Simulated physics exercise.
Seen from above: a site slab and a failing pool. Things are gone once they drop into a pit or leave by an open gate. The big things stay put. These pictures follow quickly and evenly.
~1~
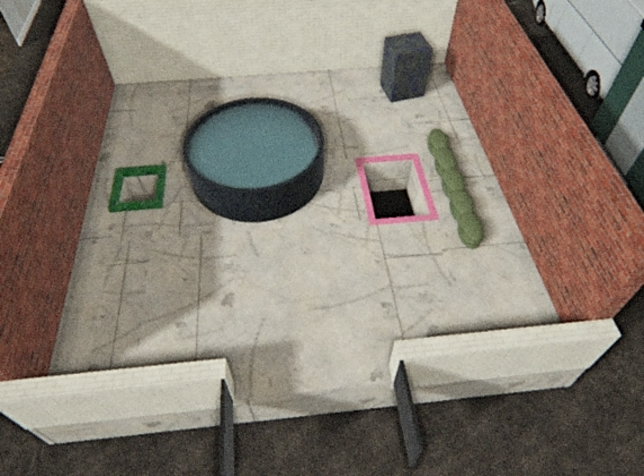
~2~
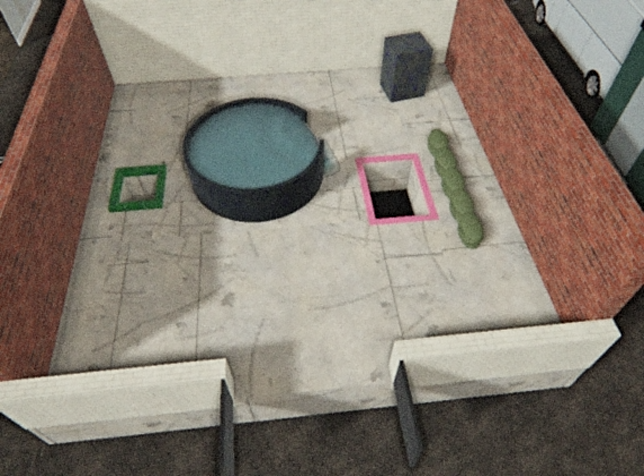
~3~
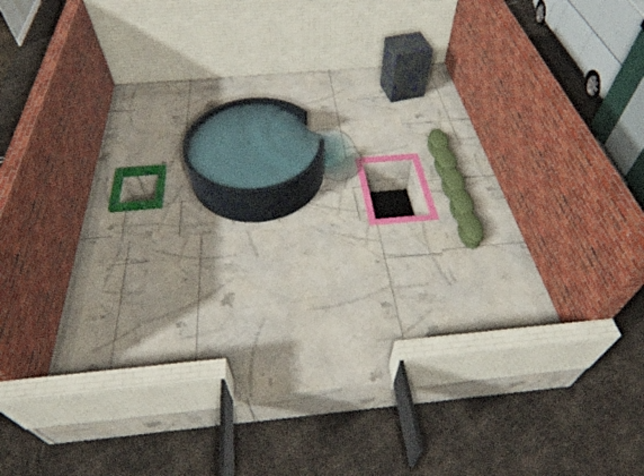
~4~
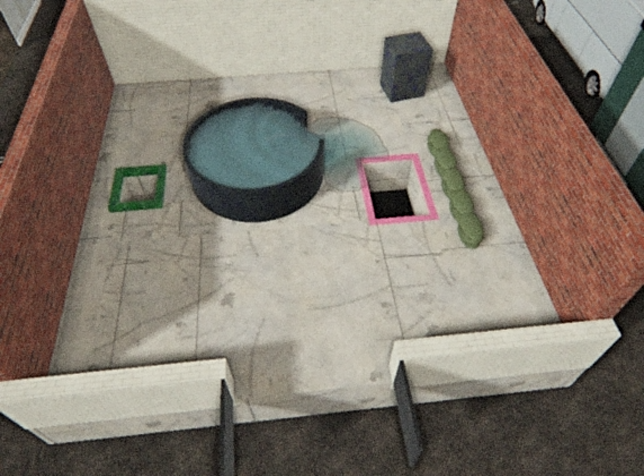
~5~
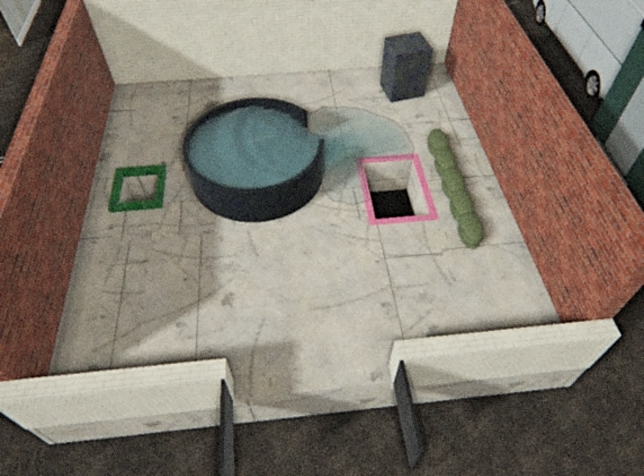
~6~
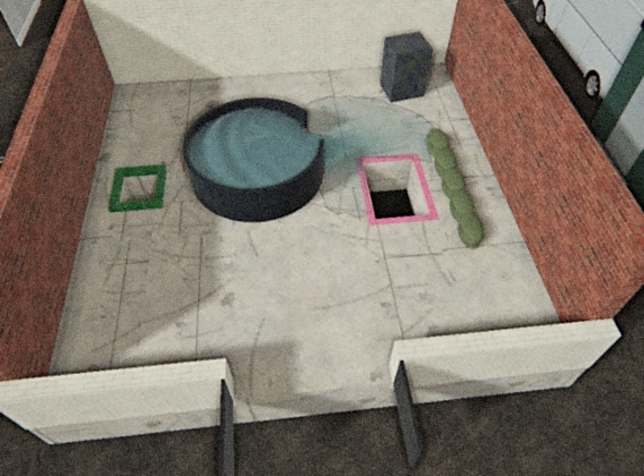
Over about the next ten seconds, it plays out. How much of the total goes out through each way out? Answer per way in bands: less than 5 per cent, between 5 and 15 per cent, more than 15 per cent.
Going out through each: The gate, less than 5 per cent; the pink pit, more than 15 per cent; the green pit, less than 5 per cent.
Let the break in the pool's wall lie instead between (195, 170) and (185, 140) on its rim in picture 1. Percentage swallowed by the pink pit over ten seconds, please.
In per cent: Pink 2.
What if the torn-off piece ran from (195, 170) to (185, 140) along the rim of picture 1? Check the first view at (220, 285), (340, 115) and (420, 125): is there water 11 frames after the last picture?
So the first one is left untouched, the next left untouched, and the last left untouched.
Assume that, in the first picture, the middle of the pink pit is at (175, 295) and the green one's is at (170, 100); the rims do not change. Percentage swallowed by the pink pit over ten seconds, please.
Share for the pink pit: 2 percent.
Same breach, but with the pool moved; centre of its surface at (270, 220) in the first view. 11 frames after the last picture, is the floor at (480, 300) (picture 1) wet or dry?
Location check: Waterlogged.
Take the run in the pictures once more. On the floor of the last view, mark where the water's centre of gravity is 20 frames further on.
My pick is pixel (323, 145).
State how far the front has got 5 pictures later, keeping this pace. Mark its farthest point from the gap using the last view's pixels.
The front should reach about (446, 85).
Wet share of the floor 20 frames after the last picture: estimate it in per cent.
The answer is around 30 per cent.
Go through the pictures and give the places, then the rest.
The first picture shows still water in the round tank at (254, 144).
In the second picture, the front is at (331, 172), out from the gap at (316, 146).
In the third picture, the front is at (359, 163), out from the gap at (316, 148).
In the fourth picture, water pours out at (316, 149) and has run to (371, 132).
In the fifth picture, the front is at (402, 134), out from the gap at (316, 148).
In the sixth picture, the front is at (433, 131), out from the gap at (316, 148).
A moment on, water covers 15 % of the floor; the gate 0 %, the pink pit 5 %, the green pit 0 %.
Next, water covers 20 % of the floor; the gate 0 %, the pink pit 9 %, the green pit 0 %.
Then, water covers 30 % of the floor; the gate 0 %, the pink pit 14 %, the green pit 0 %.
Later, water covers 50 % of the floor; the gate 0 %, the pink pit 20 %, the green pit 0 %.
In the end, water covers 75 % of the floor; the gate 0 %, the pink pit 25 %, the green pit 0 %.
